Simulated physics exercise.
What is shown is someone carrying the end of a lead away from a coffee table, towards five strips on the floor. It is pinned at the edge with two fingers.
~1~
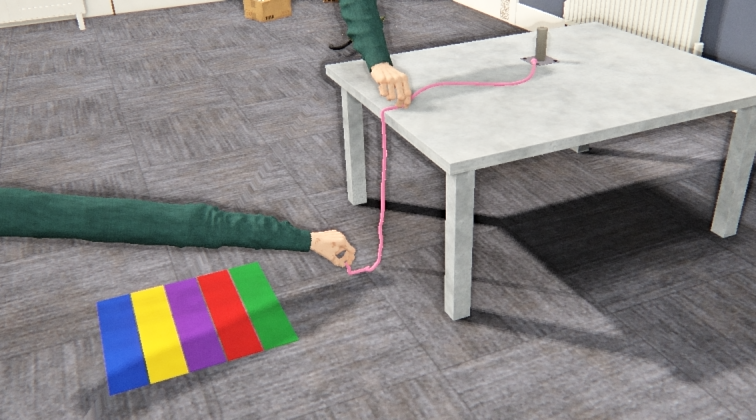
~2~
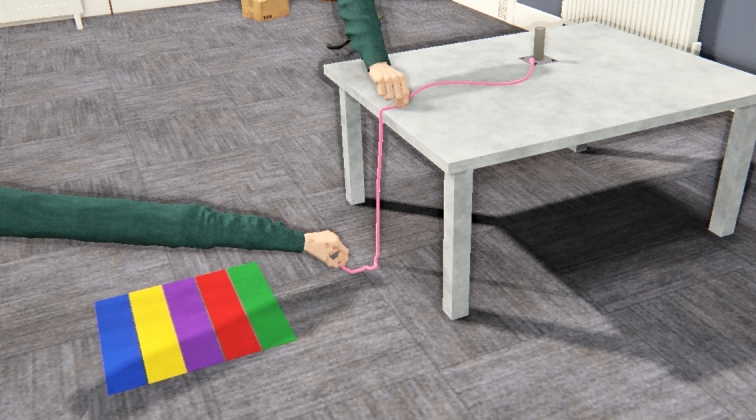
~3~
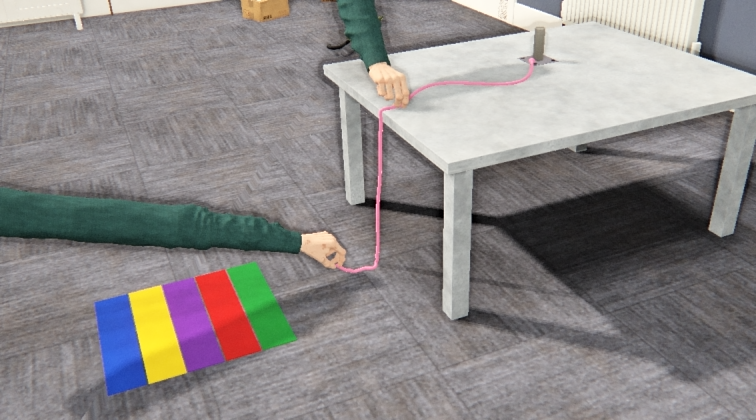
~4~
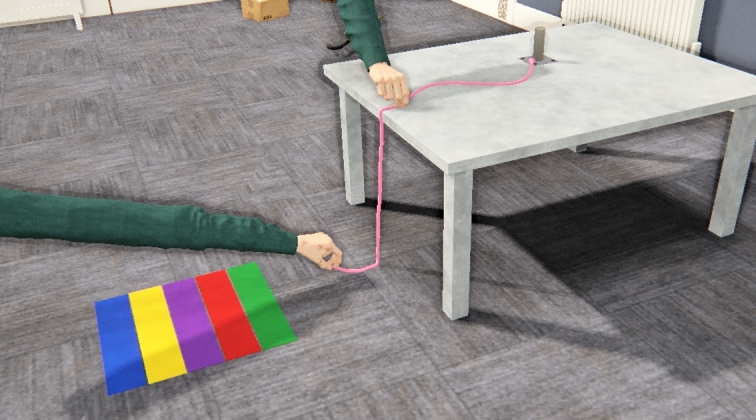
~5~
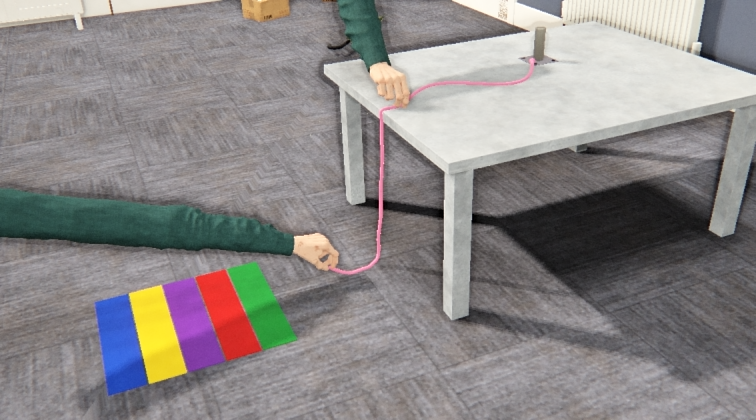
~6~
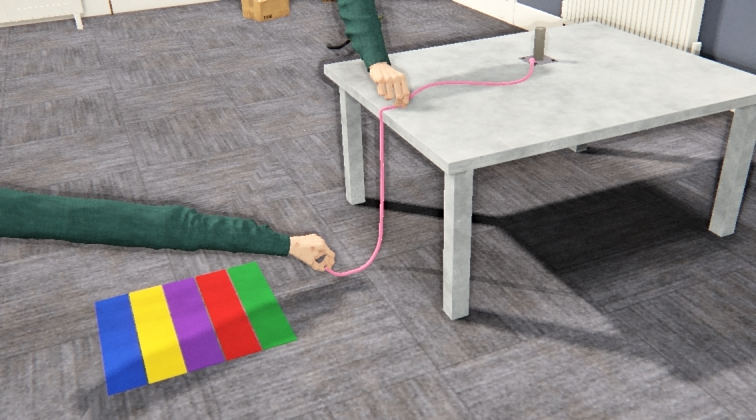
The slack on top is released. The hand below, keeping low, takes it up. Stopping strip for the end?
Purple.
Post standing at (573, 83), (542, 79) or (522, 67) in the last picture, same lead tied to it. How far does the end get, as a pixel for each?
In order, it comes out close to (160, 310), (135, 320) and (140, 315).
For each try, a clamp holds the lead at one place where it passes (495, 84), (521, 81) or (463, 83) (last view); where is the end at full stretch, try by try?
Result per try (px, approx.): (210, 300); (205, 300); (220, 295).
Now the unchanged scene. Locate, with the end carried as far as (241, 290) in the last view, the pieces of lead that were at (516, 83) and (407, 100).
(482, 77) and (377, 115), approximately.
Soon after, end near (242, 290); over green.
After that, end near (204, 300); over purple.
At the stop, end near (182, 306); over purple. It halts on the purple strip.
